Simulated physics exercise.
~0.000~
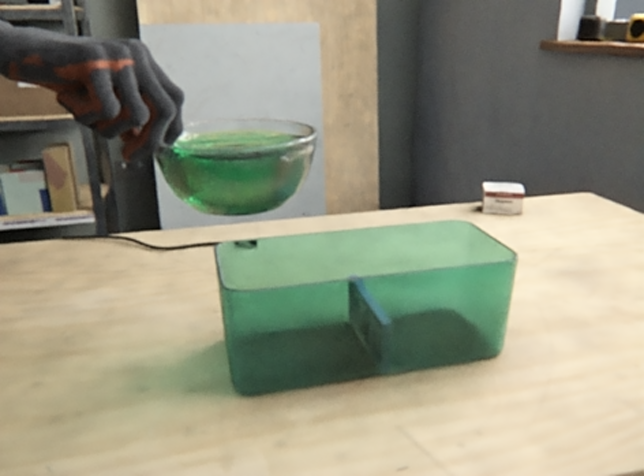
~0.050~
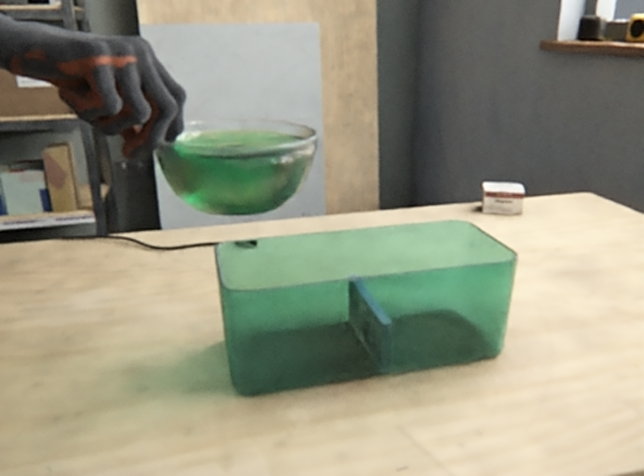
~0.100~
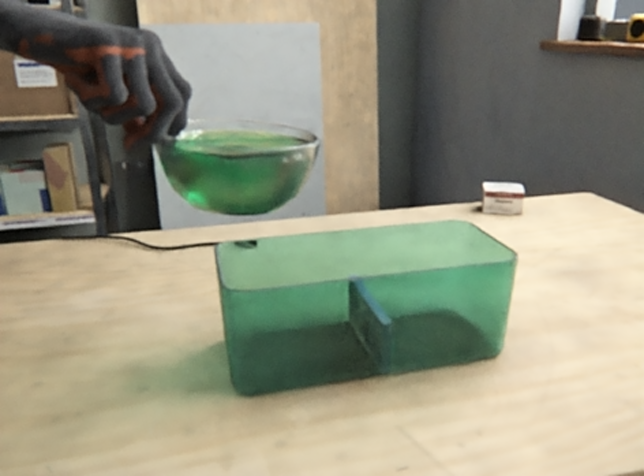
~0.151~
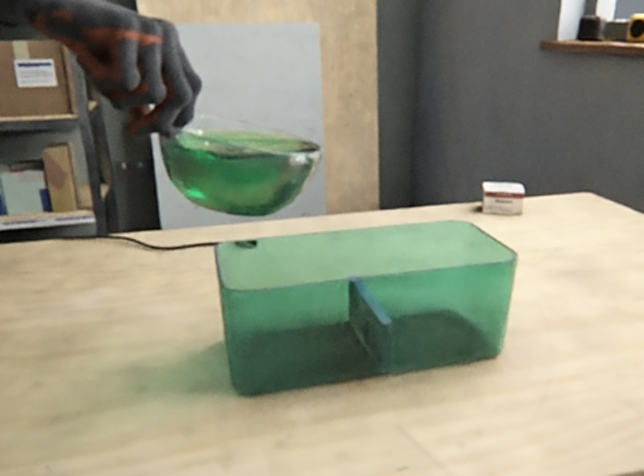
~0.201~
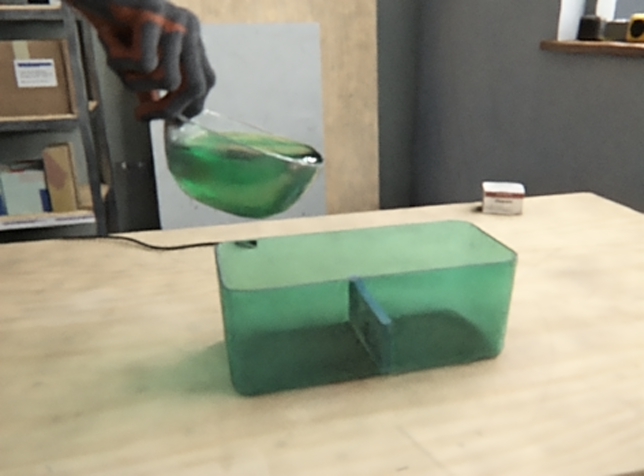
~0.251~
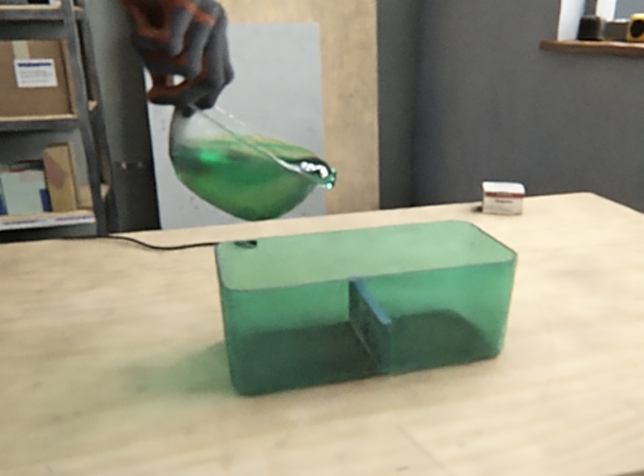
A glass bowl of green water, held by a dark hand above an oblong green basin with a low dividing wall, tilted slowly at first, then steeply rightwards until water reached over its right rim.
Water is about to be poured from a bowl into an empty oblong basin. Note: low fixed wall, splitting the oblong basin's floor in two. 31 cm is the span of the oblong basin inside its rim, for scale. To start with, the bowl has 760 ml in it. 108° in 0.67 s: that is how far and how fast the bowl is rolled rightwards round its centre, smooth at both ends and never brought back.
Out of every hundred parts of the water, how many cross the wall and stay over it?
About 27 in every hundred.
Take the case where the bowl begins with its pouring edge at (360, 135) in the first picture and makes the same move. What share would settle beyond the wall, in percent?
In that case roughly 70 per cent.
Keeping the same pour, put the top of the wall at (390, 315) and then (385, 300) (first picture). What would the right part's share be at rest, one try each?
First try about 25 %, second try about 10 %.
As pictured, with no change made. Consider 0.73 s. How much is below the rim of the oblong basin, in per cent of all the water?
That comes to about 90 percent.
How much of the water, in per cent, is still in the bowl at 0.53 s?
Close to 10 percent of the liquid remains at that time.
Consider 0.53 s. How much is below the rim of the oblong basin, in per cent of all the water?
The basin holds roughly 68 in a hundred parts at that moment.
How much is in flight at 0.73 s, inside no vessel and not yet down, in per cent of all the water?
Some 8 per cent.
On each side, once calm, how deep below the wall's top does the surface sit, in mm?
About 34 mm on the left, about 48 mm on the right.
Then, 0.53 s in, the tilt is 96° and 10 per cent is still to pour, 42 is left of the wall and 26 right of it.
Then, 0.73 s in, the tilt is 108° and 0 per cent is still to pour, 64 is left of the wall and 26 right of it.
Then, 0.94 s in, the tilt is 108° and 0 per cent is still to pour, 67 is left of the wall and 27 right of it.
Then, 1.17 s in, the tilt is 108° and 0 per cent is still to pour, 67 is left of the wall and 27 right of it.
Finally, 67 per cent lies left of the wall, 27 right of it and 6 outside.
